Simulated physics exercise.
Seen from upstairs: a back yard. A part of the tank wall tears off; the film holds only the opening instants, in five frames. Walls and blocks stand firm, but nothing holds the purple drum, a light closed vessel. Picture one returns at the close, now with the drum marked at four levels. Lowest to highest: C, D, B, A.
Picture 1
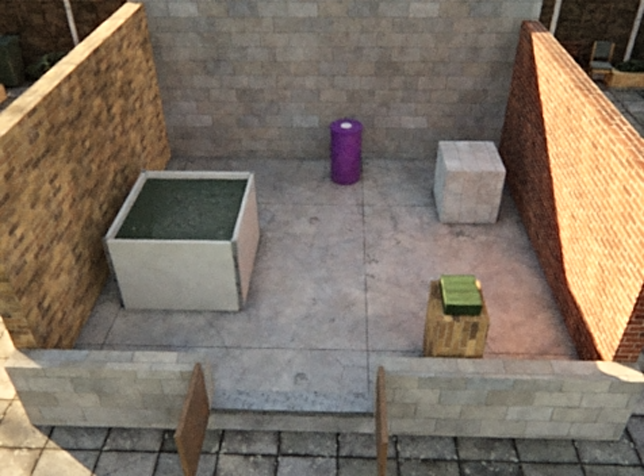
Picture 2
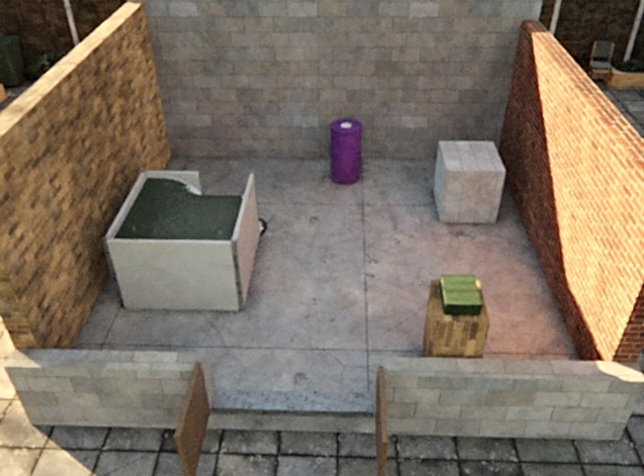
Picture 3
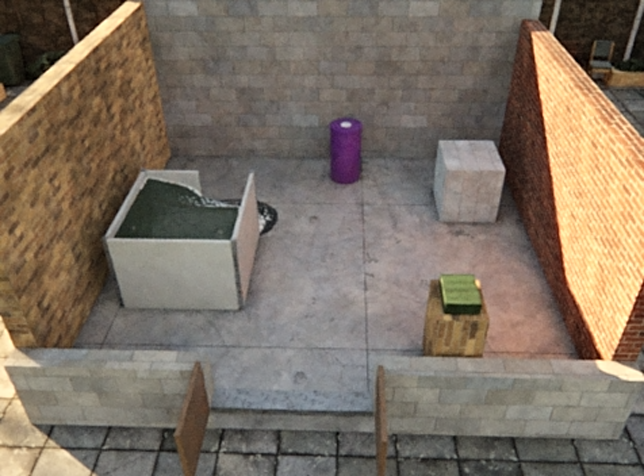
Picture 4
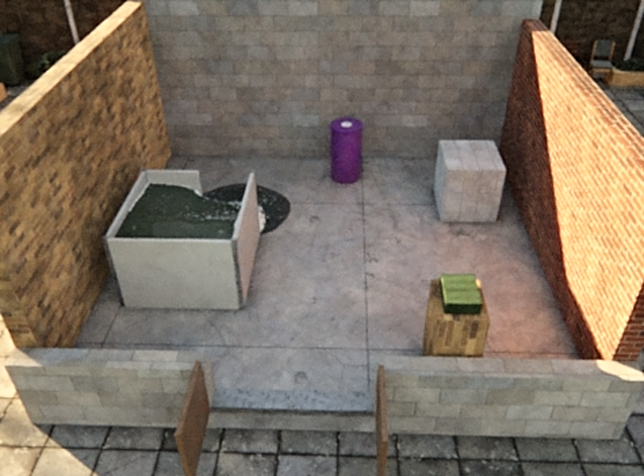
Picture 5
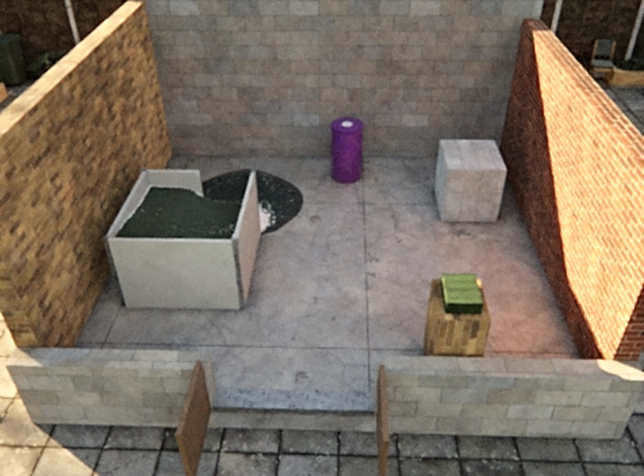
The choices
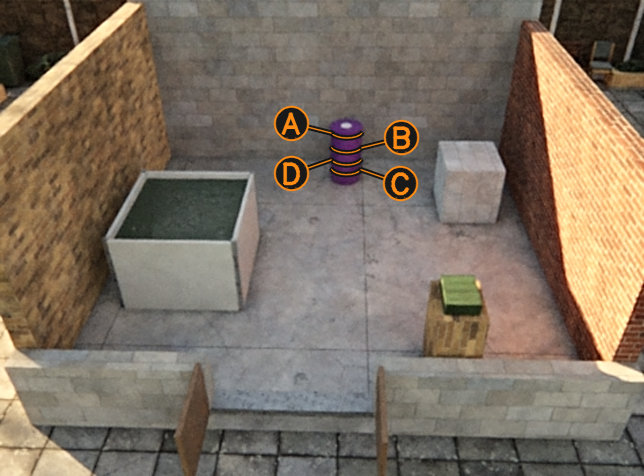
Dark water poured out through an opening at the back corner of a pale square tank on the left, spreading into a rounded puddle across the paved yard toward the purple drum, which stayed still.
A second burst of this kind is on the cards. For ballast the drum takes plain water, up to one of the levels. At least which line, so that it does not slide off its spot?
Mark D just does it.
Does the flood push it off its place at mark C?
Yes.
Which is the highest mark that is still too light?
That would be C.
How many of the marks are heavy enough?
Three.
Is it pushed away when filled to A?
No, that is safe.
On the marked copy, A at (346, 137); B at (346, 152); C at (346, 174); D at (346, 164); from the bottom up C, D, B, A.
With A, it does not move.
With B, it does not move.
With C, it is pushed about its own width away.
With D, it does not move.
